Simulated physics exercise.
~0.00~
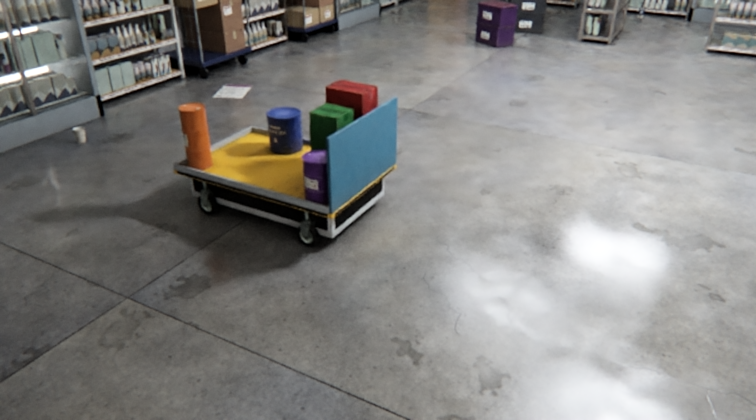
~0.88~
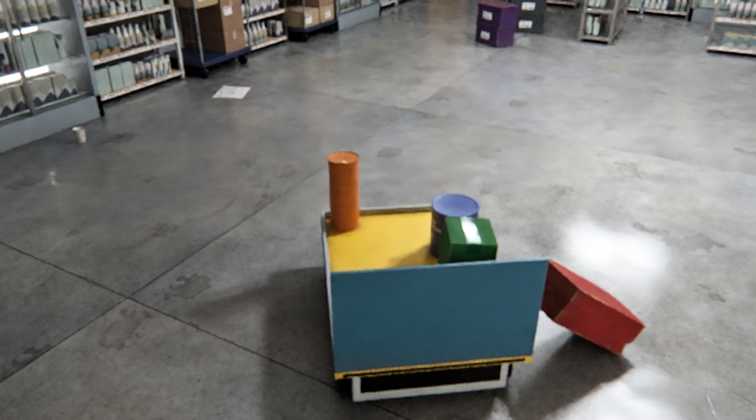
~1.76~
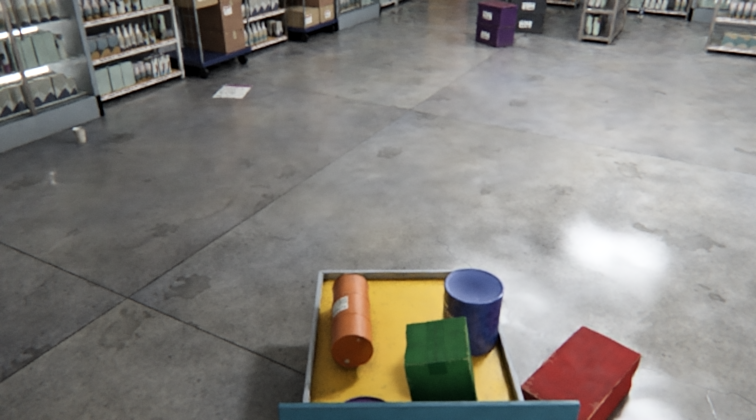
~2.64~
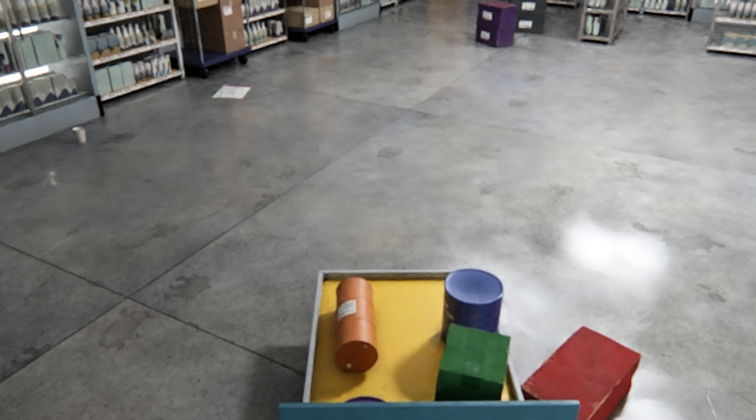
In a store with a grey concrete floor and stocked shelves along the back, a fixed view looks down on a low yellow cart with a blue front board. It carries an orange canister, a blue pail, a green box, a red box and a purple canister. The cart rolls toward the viewer and swings round, and the red box drops off its right side onto the floor. The orange canister then topples onto the deck while the green box leans, then settles upright farther right. The cart ends stopped in the foreground, the red box lying beside it.
